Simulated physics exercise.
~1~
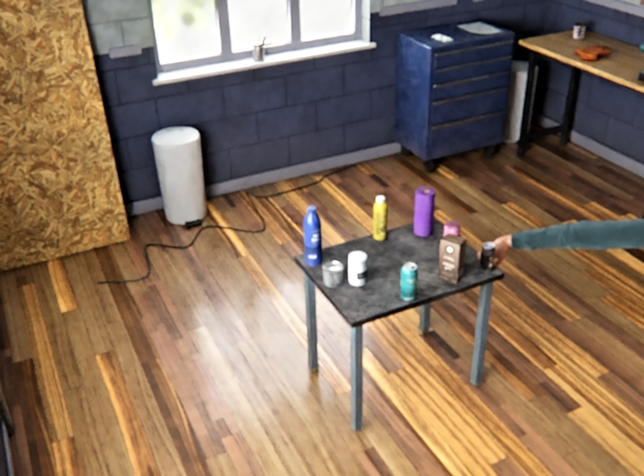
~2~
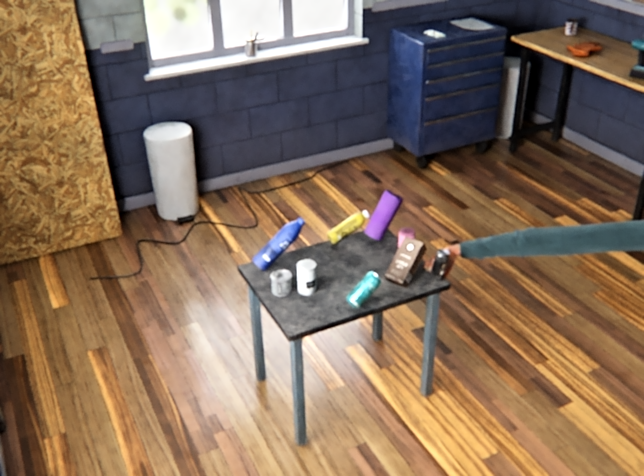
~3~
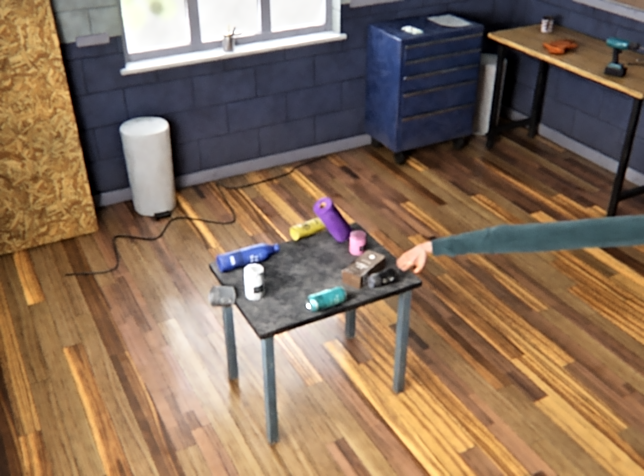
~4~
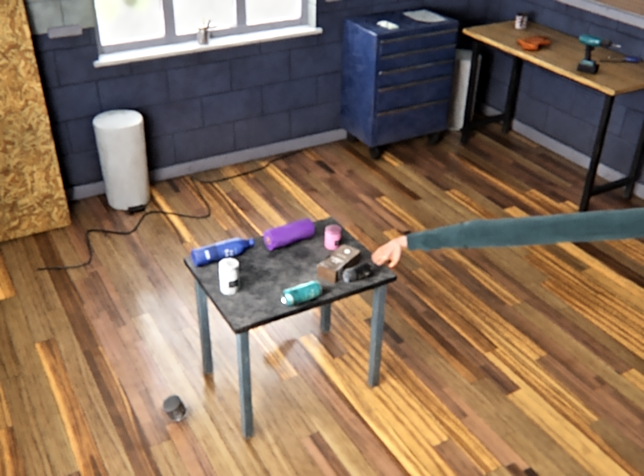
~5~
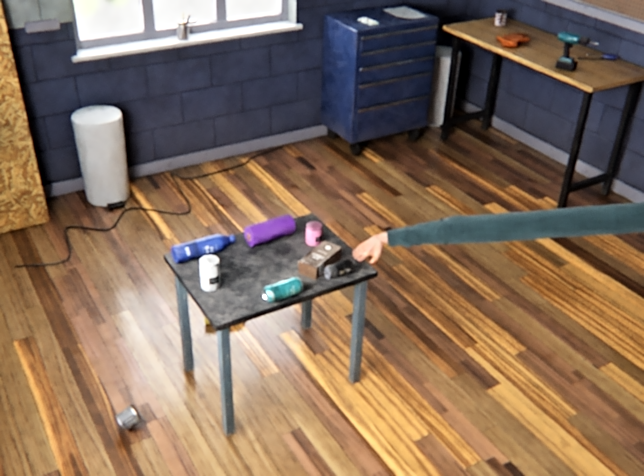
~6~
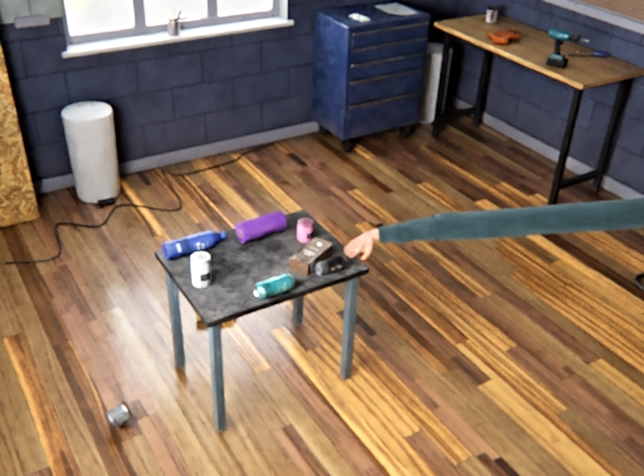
In a workshop with a plank floor and dark blue block walls, seen from above, a dark side table stands before a window, a white bin and a blue drawer cabinet. On it are blue, yellow and purple containers at the back, a grey tin, white jar and turquoise can nearer, and a brown carton, pink jar and black can at right, where a hand reaches in. The table jerks left and the taller items tip over. The yellow bottle and grey tin go off the table. Finally the tin lies on the floor at left, the white and pink jars still stand, and the rest lie toppled beside the hand.
